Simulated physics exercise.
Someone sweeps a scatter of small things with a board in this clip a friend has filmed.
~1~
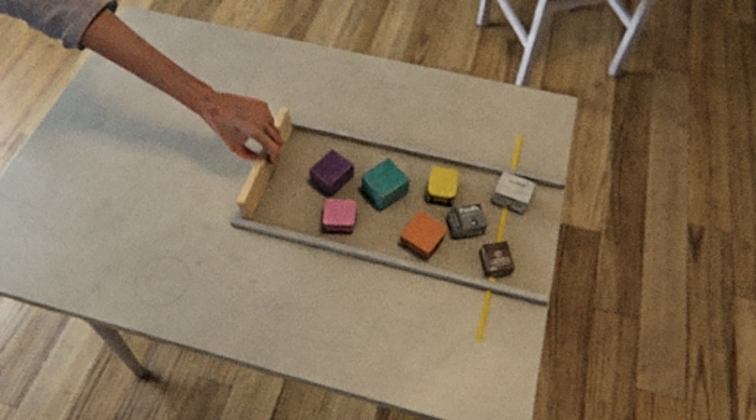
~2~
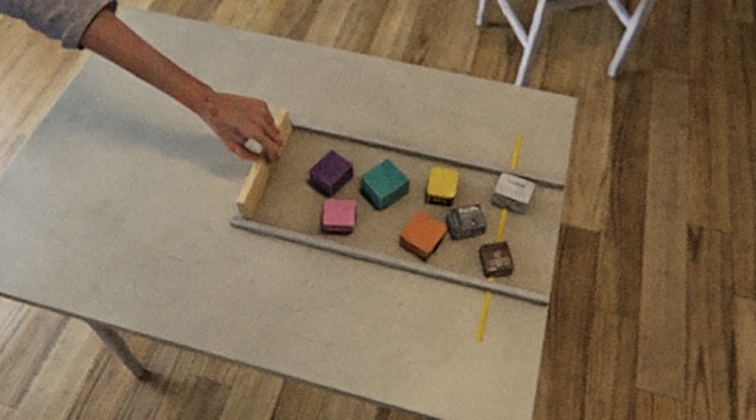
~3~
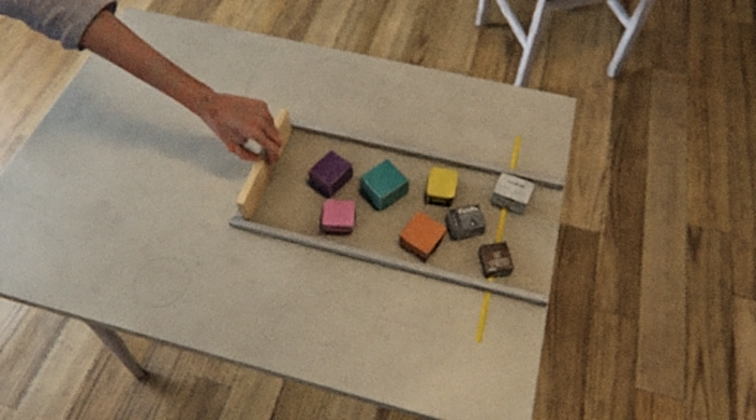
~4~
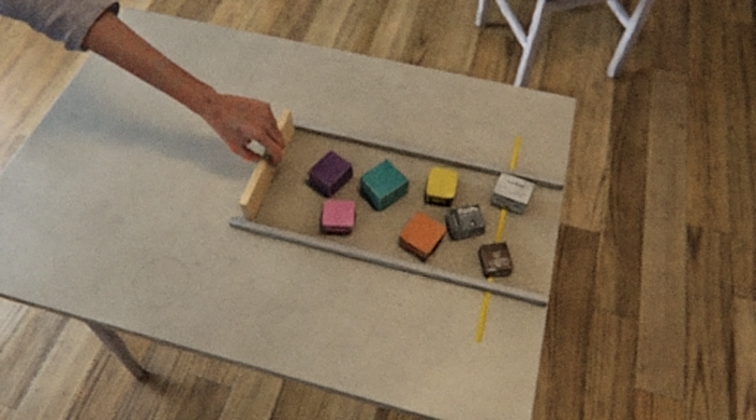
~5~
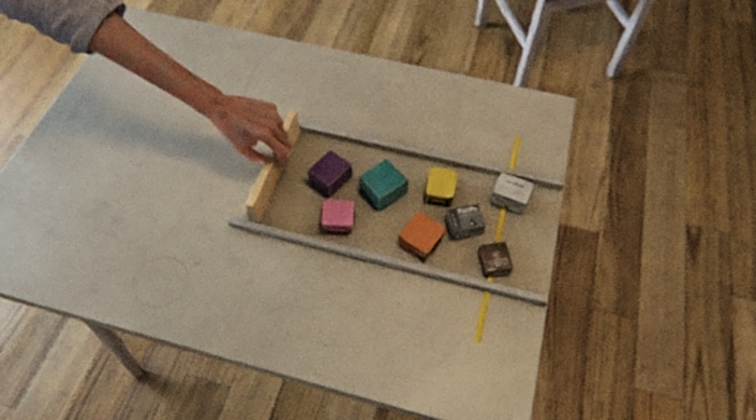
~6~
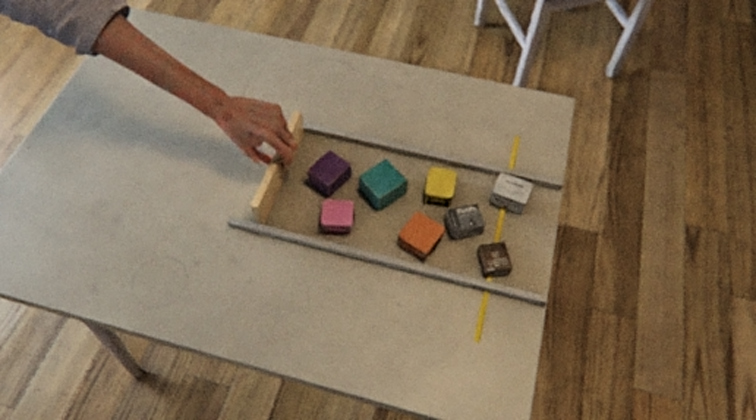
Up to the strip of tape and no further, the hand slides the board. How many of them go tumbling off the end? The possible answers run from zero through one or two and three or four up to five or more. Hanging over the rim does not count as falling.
What falls is three or four pieces.
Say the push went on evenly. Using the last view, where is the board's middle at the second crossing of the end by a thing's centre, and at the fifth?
About (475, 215), then (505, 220).
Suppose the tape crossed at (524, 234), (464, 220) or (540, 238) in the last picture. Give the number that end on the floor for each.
Try by try, 6, 1 and 6.
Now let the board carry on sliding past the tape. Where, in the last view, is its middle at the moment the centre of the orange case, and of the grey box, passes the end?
Near (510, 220) in the first case, near (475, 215) in the other.
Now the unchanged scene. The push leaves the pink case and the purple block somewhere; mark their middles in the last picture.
You'll find the pink case at roughly (509, 261) and the purple block at roughly (518, 214).
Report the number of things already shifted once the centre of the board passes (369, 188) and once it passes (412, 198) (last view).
The counts are 4 and 7.
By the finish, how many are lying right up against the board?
It ends up touching 2.
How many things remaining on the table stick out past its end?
I'd say 2 of them.
Early on, none off yet; white box at rest near (511, 193); brown box at rest near (495, 259); grey box at rest near (465, 222).
A while later, none off yet; white box travelled about its own width near (545, 196); brown box moving near (501, 262); grey box travelled about its own width near (505, 231).
Finally, the number that fall off is three or four; lost, yellow case, grey box, brown box and white box.
